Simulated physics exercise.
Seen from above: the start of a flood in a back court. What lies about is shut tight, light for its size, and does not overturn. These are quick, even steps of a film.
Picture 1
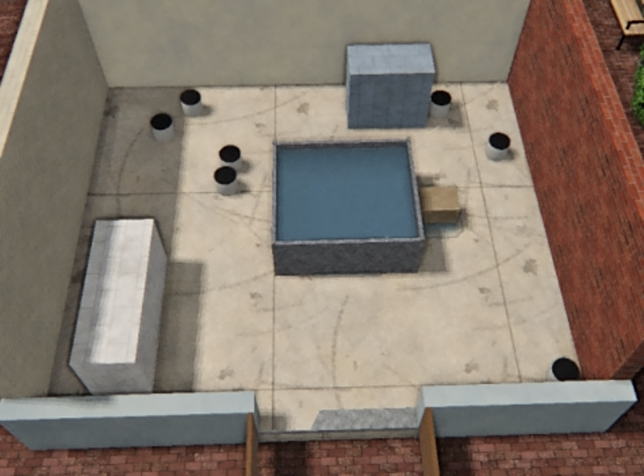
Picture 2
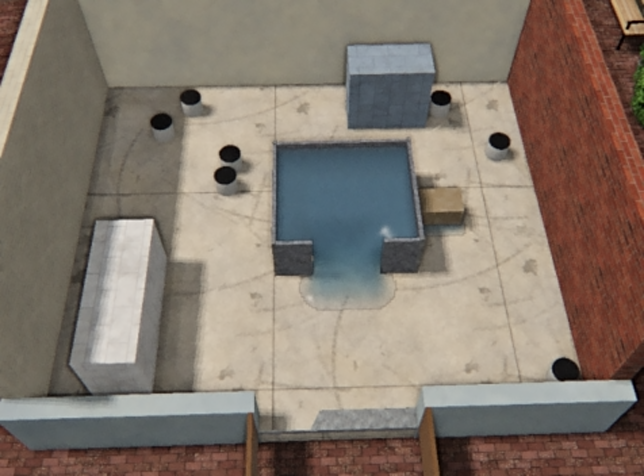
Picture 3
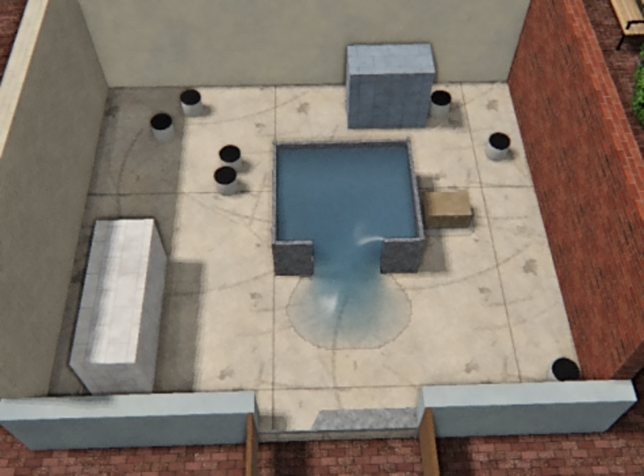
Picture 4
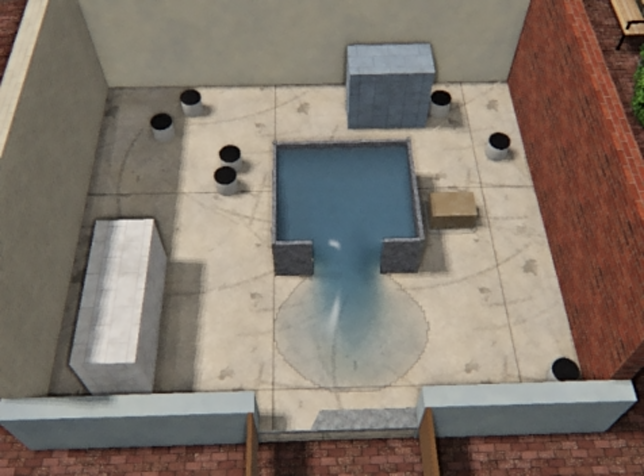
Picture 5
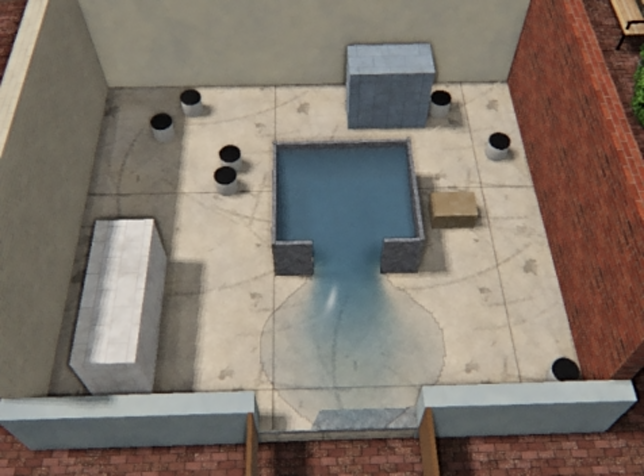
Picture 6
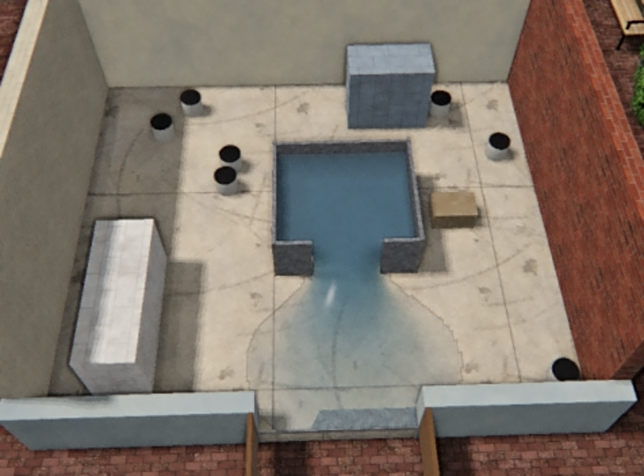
Water pours from a gap in the tank's front wall and spreads across the courtyard floor.
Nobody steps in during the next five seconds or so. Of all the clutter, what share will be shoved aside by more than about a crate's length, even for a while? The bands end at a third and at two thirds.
Share: Under a third.
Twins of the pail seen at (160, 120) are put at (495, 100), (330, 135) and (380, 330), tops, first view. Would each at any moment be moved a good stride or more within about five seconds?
In turn: Never so far, no, swept aside.
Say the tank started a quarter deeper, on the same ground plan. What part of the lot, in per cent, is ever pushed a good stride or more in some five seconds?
I make it 20 per cent.
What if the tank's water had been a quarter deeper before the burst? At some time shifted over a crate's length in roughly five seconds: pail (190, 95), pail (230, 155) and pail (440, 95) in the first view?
One after the other: Short of that, under that, under that.
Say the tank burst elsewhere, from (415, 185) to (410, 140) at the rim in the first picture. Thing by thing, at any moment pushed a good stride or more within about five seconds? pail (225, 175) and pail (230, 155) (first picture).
In that order: Under that, never so far.
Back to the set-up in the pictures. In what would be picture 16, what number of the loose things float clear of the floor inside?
I count 0.
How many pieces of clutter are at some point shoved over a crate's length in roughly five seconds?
The number is 1.
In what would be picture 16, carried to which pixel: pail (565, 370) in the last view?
Roughly at (556, 313).
A moment on, 0 of 8 are well off their spots; 0 afloat.
Next, 1 of 8 are well off their spots; 0 afloat.
Later, 1 of 8 are well off their spots; 0 afloat.
In the end, 1 of 8 are well off their spots, and 1 have been at some point; 0 afloat.
